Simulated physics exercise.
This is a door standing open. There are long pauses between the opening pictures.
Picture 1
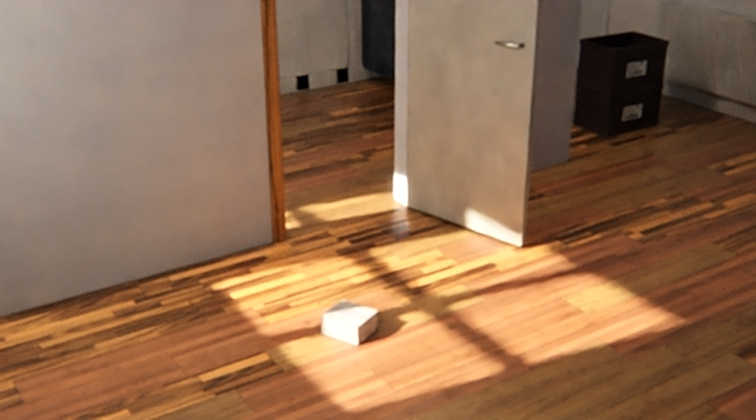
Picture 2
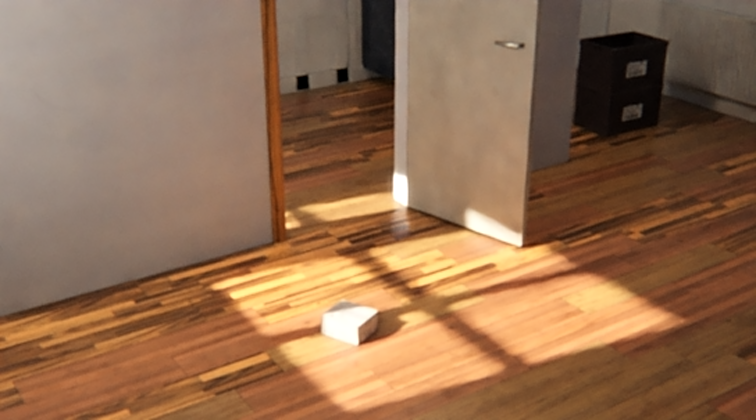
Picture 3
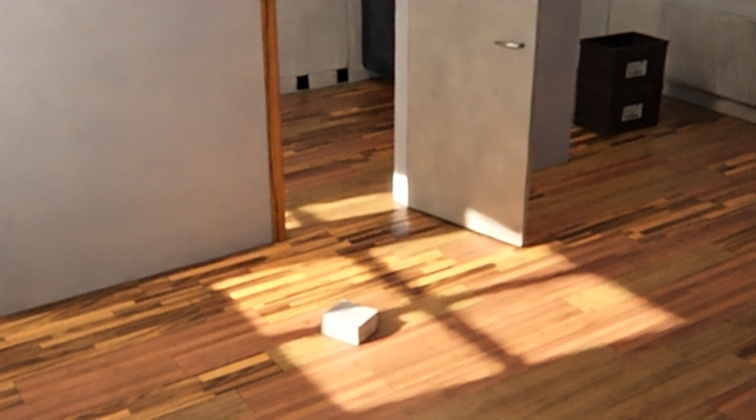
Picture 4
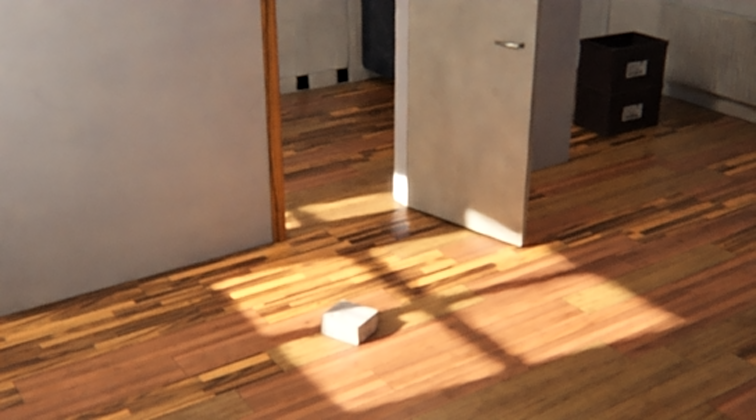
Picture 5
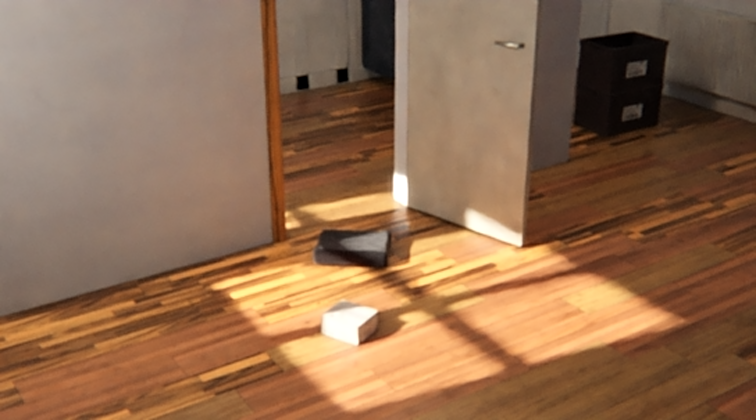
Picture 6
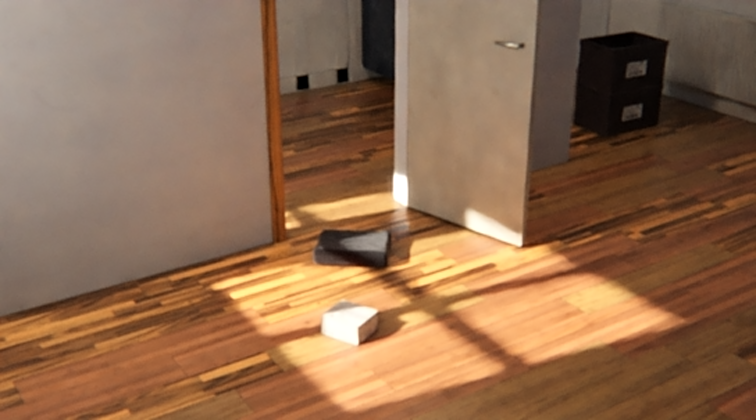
A grey door stands wide open in a sunlit room with a wooden floor, seen from slightly above by a still camera. A small white block rests in the window-shaped patch of light in front of the doorway, with a pale wall to the left and dark stacked boxes at the upper right. Nothing moves at first, then a black cushion-like object appears behind the block and lies still.
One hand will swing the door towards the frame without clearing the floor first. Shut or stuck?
As it turns out, it stops short.
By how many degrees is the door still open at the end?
Some 30° open.
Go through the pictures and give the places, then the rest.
Door wide open and still; white parcel (350, 322), in the first picture.
Door wide open and still; white parcel (350, 322), in the second picture.
Door wide open and still; white parcel (350, 322), in the third picture.
Door wide open and still; white parcel (350, 322), in the fourth picture.
Door wide open and still; white parcel (350, 322), in the fifth picture.
Door wide open and still; black cushion (353, 248); white parcel (350, 322), in the sixth picture.
Then, 0.80 s on from there, open by 66°.
Then, 1.20 s on from there, open by 36°; black cushion shifted a little near (328, 243).
In the end, open by 28°; moved from the start, black cushion; white parcel unmoved. At the end, from the last picture's camera, black cushion near (312, 240).
